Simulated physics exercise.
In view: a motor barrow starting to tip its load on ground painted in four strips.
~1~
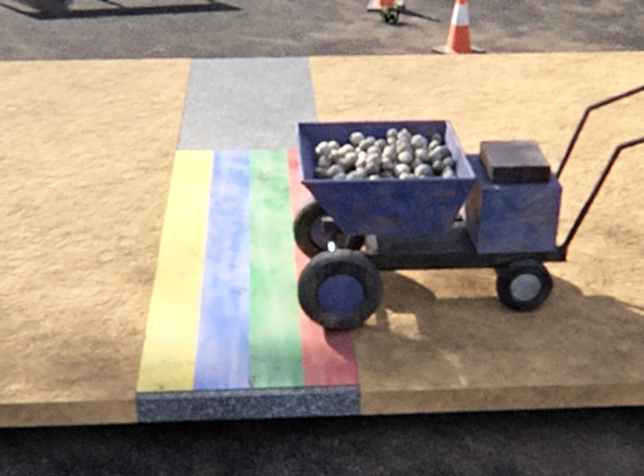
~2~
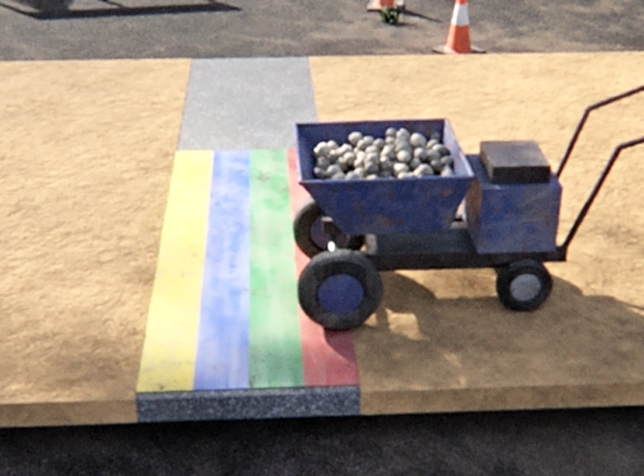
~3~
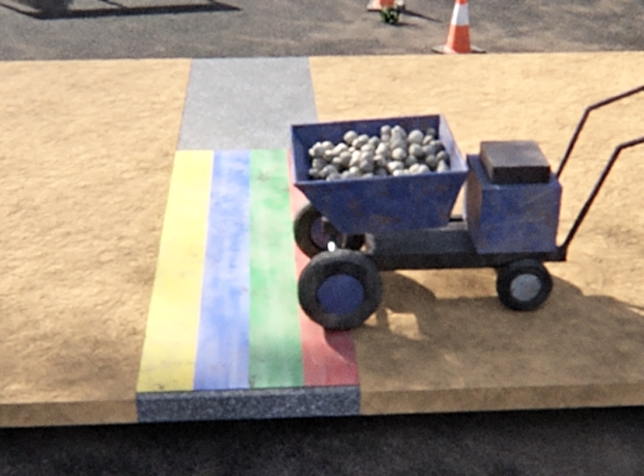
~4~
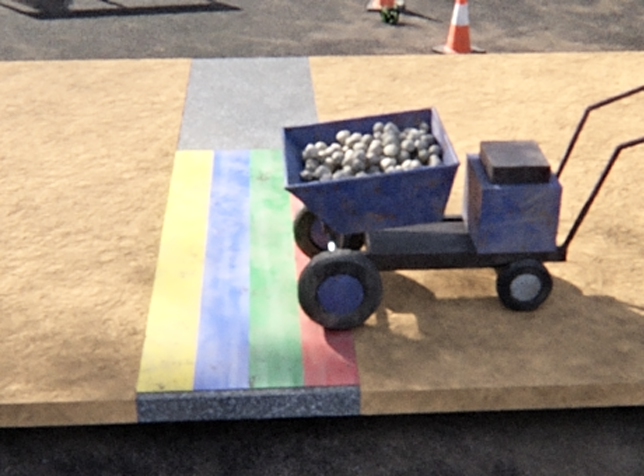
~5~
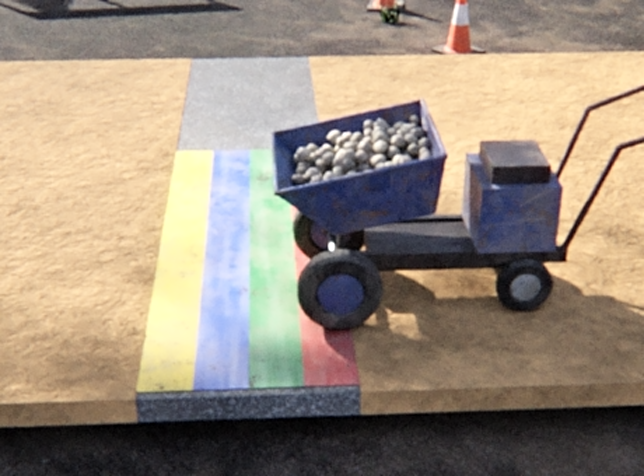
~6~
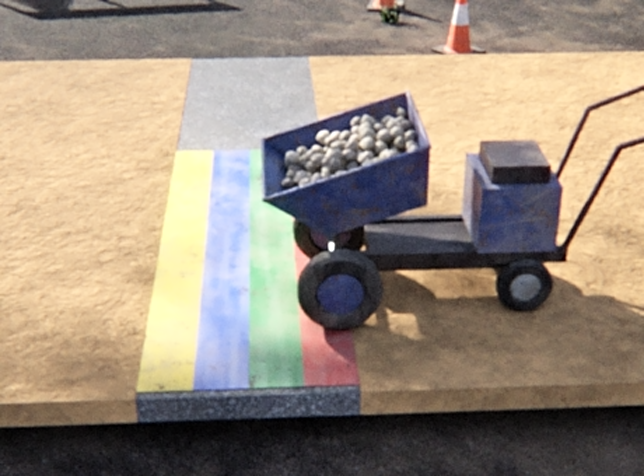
The blue skip on a small motor barrow, loaded with rounded pebbles, sat level at first, then tilted steadily toward the left above the painted strips while the barrow's wheels stayed still.
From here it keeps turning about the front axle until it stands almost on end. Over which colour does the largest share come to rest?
The heap favours the yellow strip.
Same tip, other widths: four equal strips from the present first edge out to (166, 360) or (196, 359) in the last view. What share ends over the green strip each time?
Near 0 % and 0 %.
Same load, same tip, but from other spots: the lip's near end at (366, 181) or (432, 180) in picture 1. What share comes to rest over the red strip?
About 0 and 20 per cent.
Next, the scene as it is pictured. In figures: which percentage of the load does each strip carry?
Red strip: 0 %, green strip: 0 %, blue strip: 10 %, yellow strip: 35 %.
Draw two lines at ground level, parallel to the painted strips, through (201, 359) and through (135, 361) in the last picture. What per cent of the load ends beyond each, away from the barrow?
Near 70 % and 30 %.
Soon after the last picture, skip tipped steeply; all in the skip.
A little later, skip tipped right over; about two thirds in the skip; a small part over the blue strip; about a quarter over the yellow strip; a stray few falling; a stray few off the paint.
Later still, skip tipped right over; about a quarter in the skip; a small part over the blue strip; about a third over the yellow strip; about a third off the paint.
At rest, skip tipped right over; about a quarter in the skip; none over the red strip; none over the green strip; a small part over the blue strip; about a third over the yellow strip; about a third off the paint.
